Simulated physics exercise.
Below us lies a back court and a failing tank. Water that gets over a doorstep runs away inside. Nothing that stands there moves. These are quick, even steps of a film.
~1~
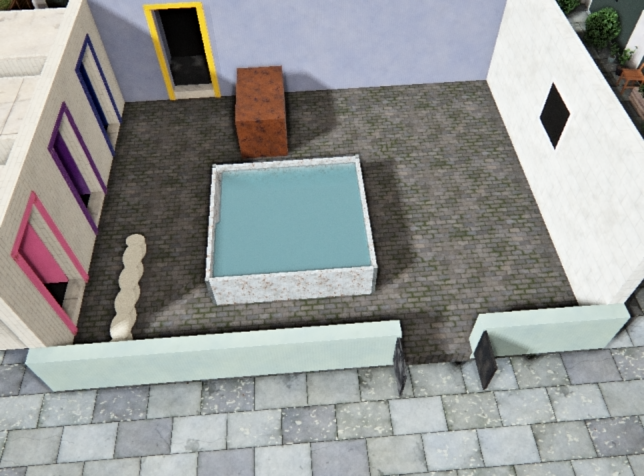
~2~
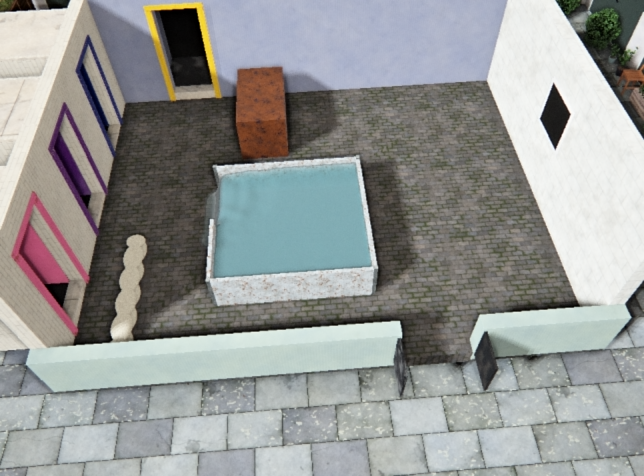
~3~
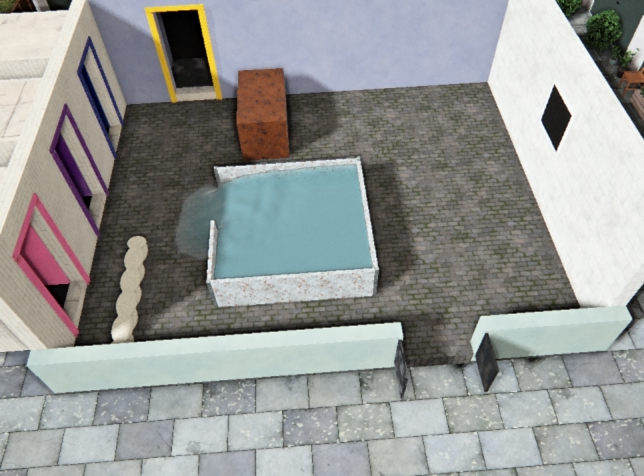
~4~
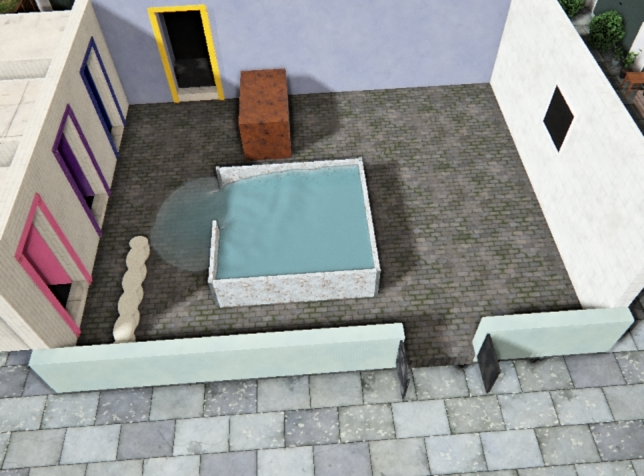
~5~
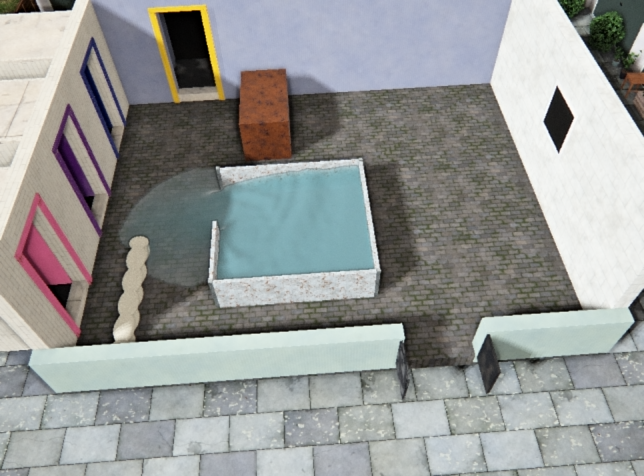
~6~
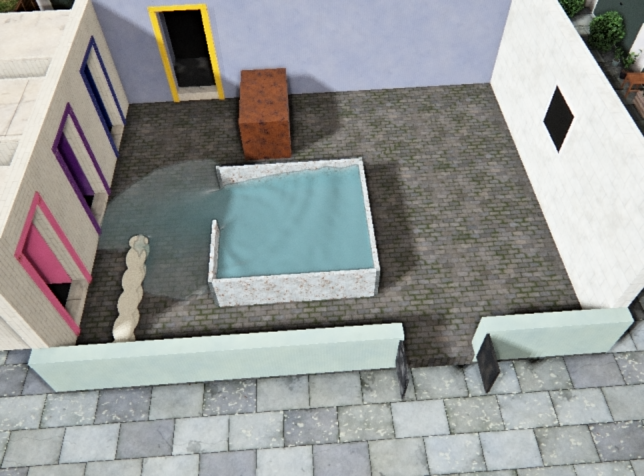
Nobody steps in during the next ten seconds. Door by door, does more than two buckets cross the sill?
The blue door takes more than that; the purple door takes more than that; the pink door takes more than that; the yellow door stays under that.
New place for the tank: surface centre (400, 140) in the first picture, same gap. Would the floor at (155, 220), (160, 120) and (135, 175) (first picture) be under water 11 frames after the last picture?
In that order: Flooded, free of water, awash.
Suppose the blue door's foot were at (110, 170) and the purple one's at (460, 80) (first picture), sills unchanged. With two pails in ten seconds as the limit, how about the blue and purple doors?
Blue passes that mark; purple stays under.
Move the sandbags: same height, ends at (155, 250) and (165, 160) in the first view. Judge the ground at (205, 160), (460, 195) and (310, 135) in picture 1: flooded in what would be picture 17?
One after the other: Under water, dry, dry.
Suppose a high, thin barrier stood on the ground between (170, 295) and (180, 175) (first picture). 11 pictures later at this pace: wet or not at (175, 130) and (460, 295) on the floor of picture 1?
One after the other: Covered, not flooded.
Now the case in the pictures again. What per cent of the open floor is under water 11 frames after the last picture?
Close to 25 %.
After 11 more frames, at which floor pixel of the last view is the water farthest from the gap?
Roughly at (129, 108).
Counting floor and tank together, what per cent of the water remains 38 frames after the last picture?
Near 82 in a hundred.
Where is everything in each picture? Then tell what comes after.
The first picture shows the water tank at (289, 216) is whole and still.
In the second picture, water pours out at (220, 212) and has run to a hidden place.
In the third picture, water pours out at (221, 214) and has run to (185, 249).
In the fourth picture, the front is at (155, 241), out from the gap at (223, 214).
In the fifth picture, water pours out at (223, 215) and has run to (124, 235).
In the sixth picture, water pours out at (223, 213) and has run to (106, 211).
A moment on, water covers 15 % of the floor; the blue door not reached, the purple door over two buckets in, the pink door wet at the sill, nothing in, the yellow door not reached.
Next, water covers 25 % of the floor; the blue door under two buckets in, the purple door far over two buckets in, the pink door wet at the sill, nothing in, the yellow door not reached.
Then, water covers 30 % of the floor; the blue door over two buckets in, the purple door far over two buckets in, the pink door wet at the sill, nothing in, the yellow door wet at the sill, nothing in.
Later, water covers 50 % of the floor; the blue door far over two buckets in, the purple door far over two buckets in, the pink door under two buckets in, the yellow door wet at the sill, nothing in.
In the end, water covers 85 % of the floor; the blue door far over two buckets in, the purple door far over two buckets in, the pink door over two buckets in, the yellow door wet at the sill, nothing in.
